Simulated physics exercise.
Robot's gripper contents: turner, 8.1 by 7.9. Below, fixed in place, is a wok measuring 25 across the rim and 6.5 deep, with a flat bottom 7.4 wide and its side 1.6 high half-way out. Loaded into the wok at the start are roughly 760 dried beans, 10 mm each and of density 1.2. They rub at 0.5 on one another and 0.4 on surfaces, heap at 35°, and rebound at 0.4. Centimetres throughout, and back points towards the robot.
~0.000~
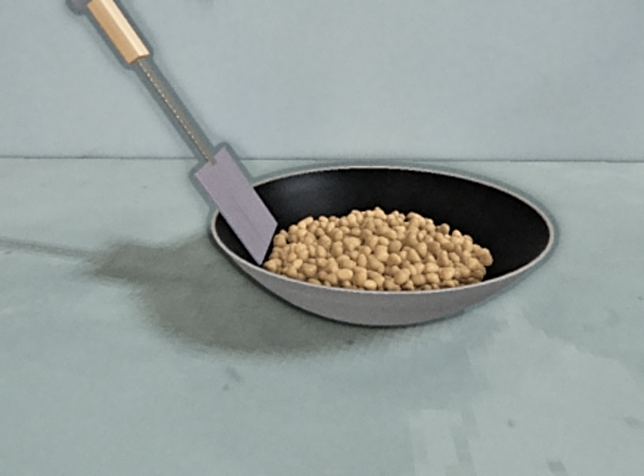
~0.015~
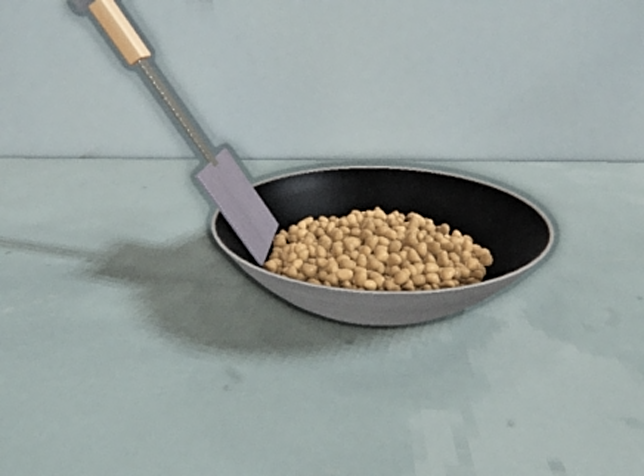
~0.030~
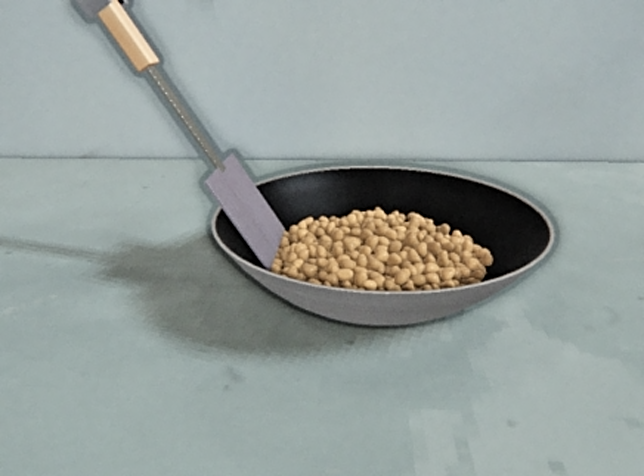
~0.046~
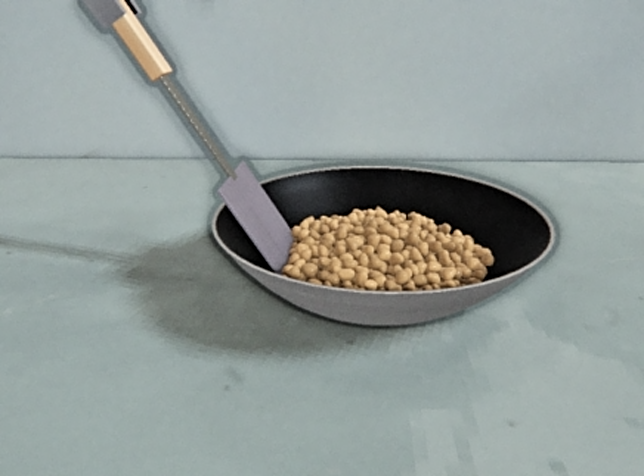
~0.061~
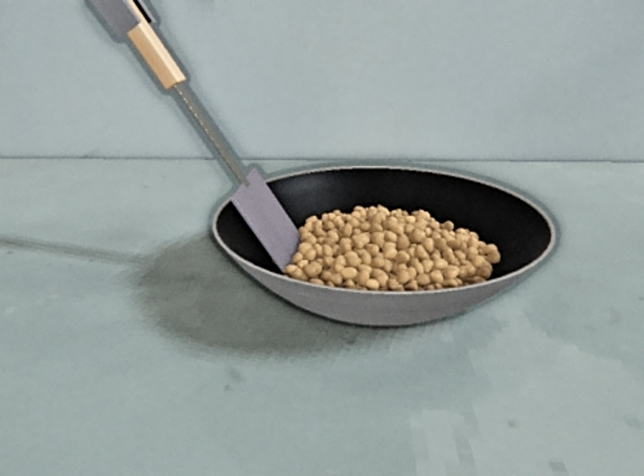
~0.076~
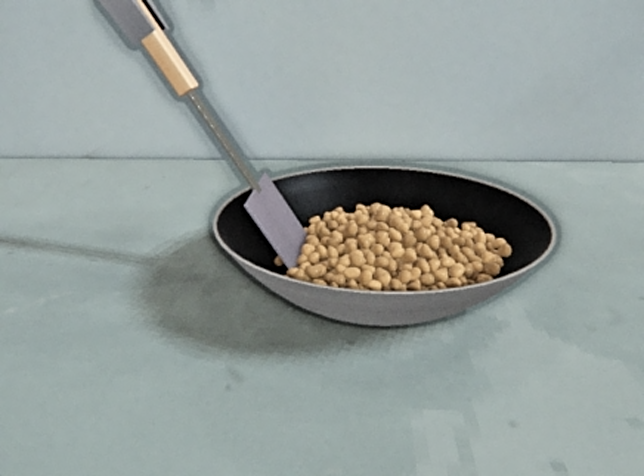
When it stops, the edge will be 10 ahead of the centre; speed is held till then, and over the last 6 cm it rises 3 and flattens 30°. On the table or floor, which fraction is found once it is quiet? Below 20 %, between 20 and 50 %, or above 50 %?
Between 20 and 50 %.
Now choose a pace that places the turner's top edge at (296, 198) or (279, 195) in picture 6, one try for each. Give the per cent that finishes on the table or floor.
About 55 and 45 per cent.
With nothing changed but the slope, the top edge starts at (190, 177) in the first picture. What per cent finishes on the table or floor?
Some 40 per cent.
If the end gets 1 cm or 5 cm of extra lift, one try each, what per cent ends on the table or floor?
Near 40 and 35 percent respectively.
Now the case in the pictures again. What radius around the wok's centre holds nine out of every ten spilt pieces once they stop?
Around 30 centimetres.
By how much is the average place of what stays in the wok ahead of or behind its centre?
The balance point lies close to 3.0 cm ahead.
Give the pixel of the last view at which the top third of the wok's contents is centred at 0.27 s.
Roughly pixel (497, 207).
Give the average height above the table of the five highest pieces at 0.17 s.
About 8 centimetres.
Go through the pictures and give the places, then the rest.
The turner top edge at (210, 160), sloping 59°; upper third of the load around (372, 245), from x 270 to 485, top at y 215; 762 in the wok, in the first picture.
The turner top edge at (212, 161), sloping 59°; upper third of the load around (372, 245), from x 270 to 485, top at y 215, in the second picture.
The turner top edge at (219, 166), sloping 59°; upper third of the load around (373, 246), from x 275 to 485, top at y 215, in the third picture.
The turner top edge at (231, 175), sloping 59°; upper third of the load around (375, 245), from x 275 to 490, top at y 215, in the fourth picture.
The turner top edge at (244, 182), sloping 59°; upper third of the load around (380, 241), from x 275 to 495, top at y 210, in the fifth picture.
The turner top edge at (256, 188), sloping 59°; upper third of the load around (392, 241), from x 280 to 505, top at y 210; 762 in the wok, in the sixth picture.
After 0.17 s, sloping 59°, highest piece 10 above the table; 761 in the wok, 1 on the blade or in flight.
After 0.27 s, sloping 49°, highest piece 15 above the table; 736 in the wok, 26 on the blade or in flight.
After 0.52 s, sloping 29°, highest piece 9 above the table; 457 in the wok, 223 on the table or floor, 82 on the blade or in flight.
After 1.57 s, sloping 29°, highest piece 7 above the table; 455 in the wok, 307 on the table or floor.
In the end, 455 in the wok, 307 on the table or floor. That is 40 % on the table or floor.
